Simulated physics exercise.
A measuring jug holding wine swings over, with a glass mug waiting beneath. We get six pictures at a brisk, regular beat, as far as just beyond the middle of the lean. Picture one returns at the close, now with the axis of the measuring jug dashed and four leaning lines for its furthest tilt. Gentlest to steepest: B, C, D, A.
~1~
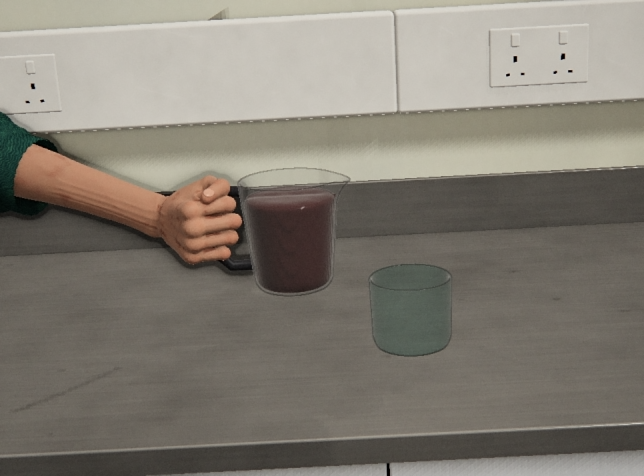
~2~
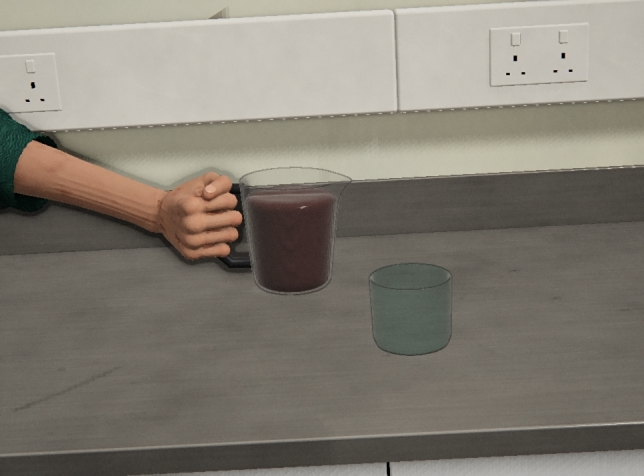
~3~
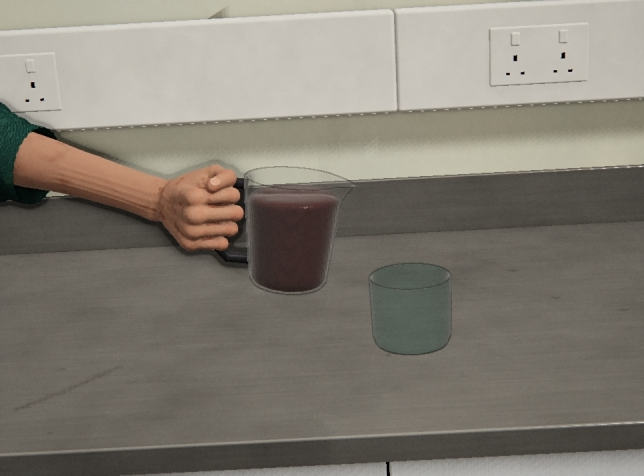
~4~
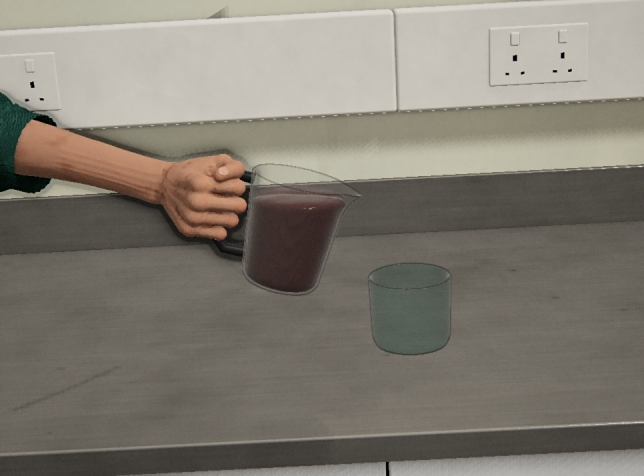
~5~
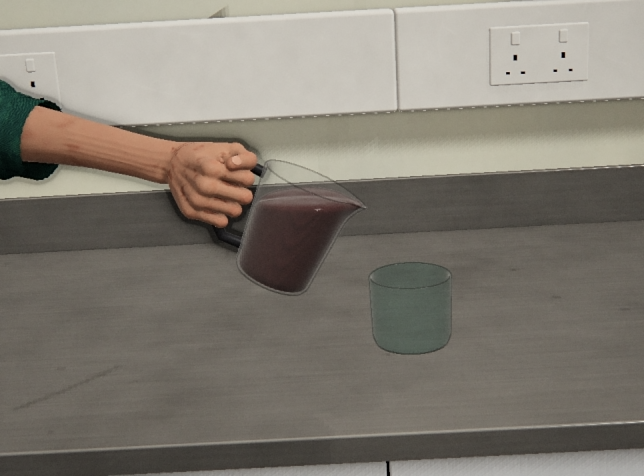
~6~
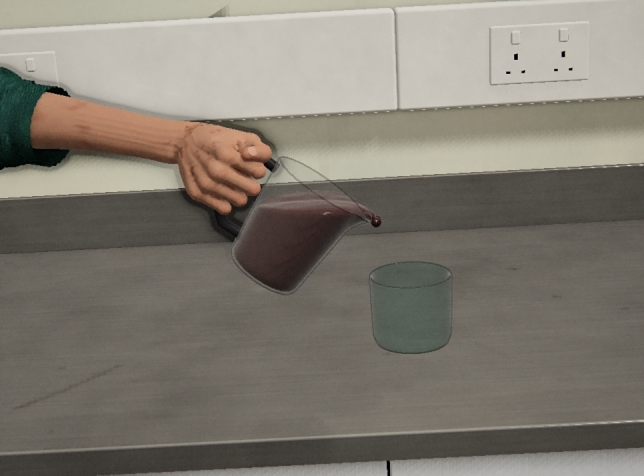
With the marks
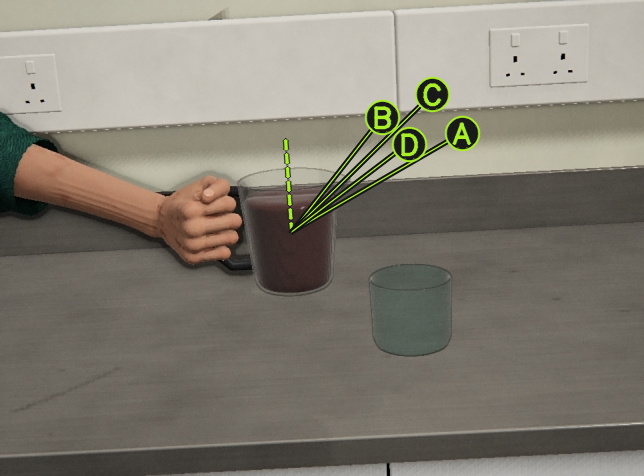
A hand gripping a clear jug of dark red liquid held it upright at first, then tilted it rightward, steadily further, toward a greenish glass on the counter, until a little liquid slipped over the lip.
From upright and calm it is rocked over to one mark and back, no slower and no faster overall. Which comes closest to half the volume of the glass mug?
The answer is tilt D.
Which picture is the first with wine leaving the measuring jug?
In picture 6.
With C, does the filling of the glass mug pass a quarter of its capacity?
Yes.
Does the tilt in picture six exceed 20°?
Yes, it does.
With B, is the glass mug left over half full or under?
Under.
In lime, A at (447, 141); B at (371, 130); C at (420, 105); D at (394, 153).
If A is chosen, the glass mug ends with about 67 % of what it can hold.
If B is chosen, the glass mug ends with about 26 % of what it can hold.
If C is chosen, the glass mug ends with about 38 % of what it can hold.
If D is chosen, the glass mug ends with about 52 % of what it can hold.
